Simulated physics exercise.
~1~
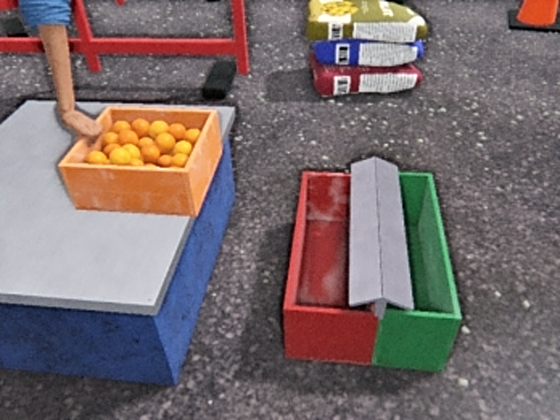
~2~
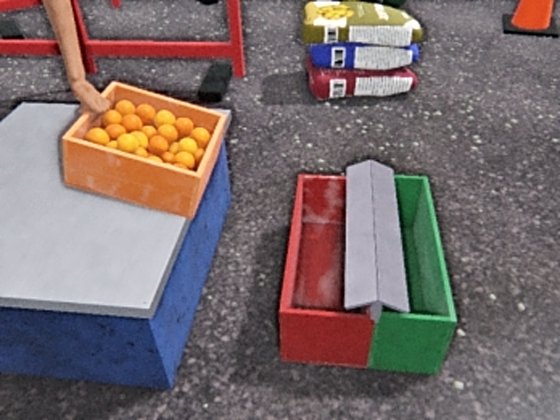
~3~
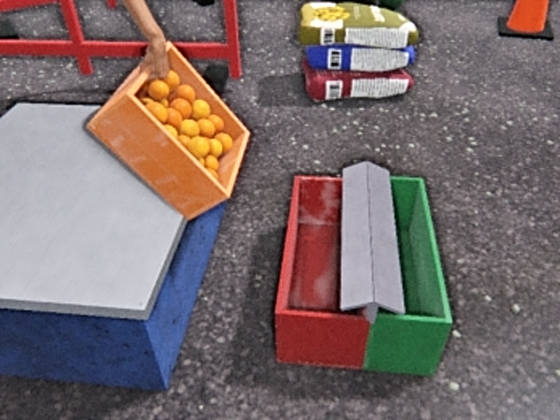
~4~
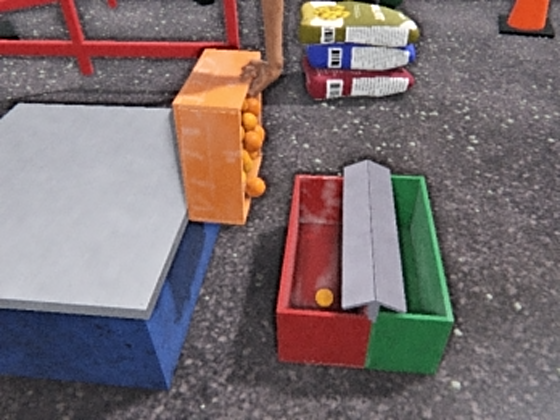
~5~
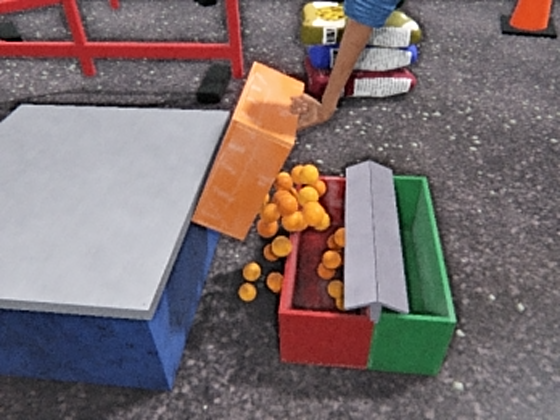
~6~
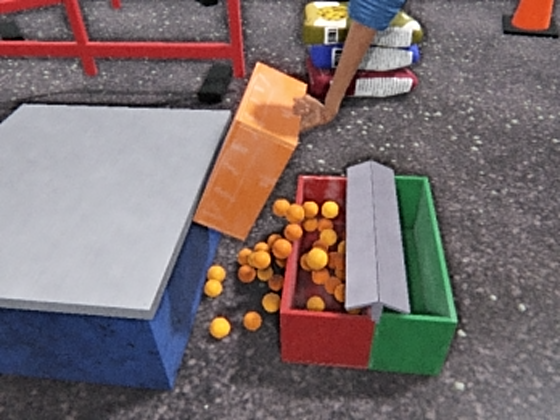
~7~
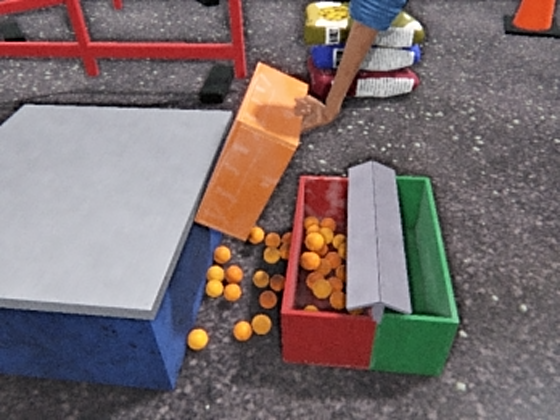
A hand tipping oranges from an orange crate off a bench, some landing in the red tub and others on the ground.
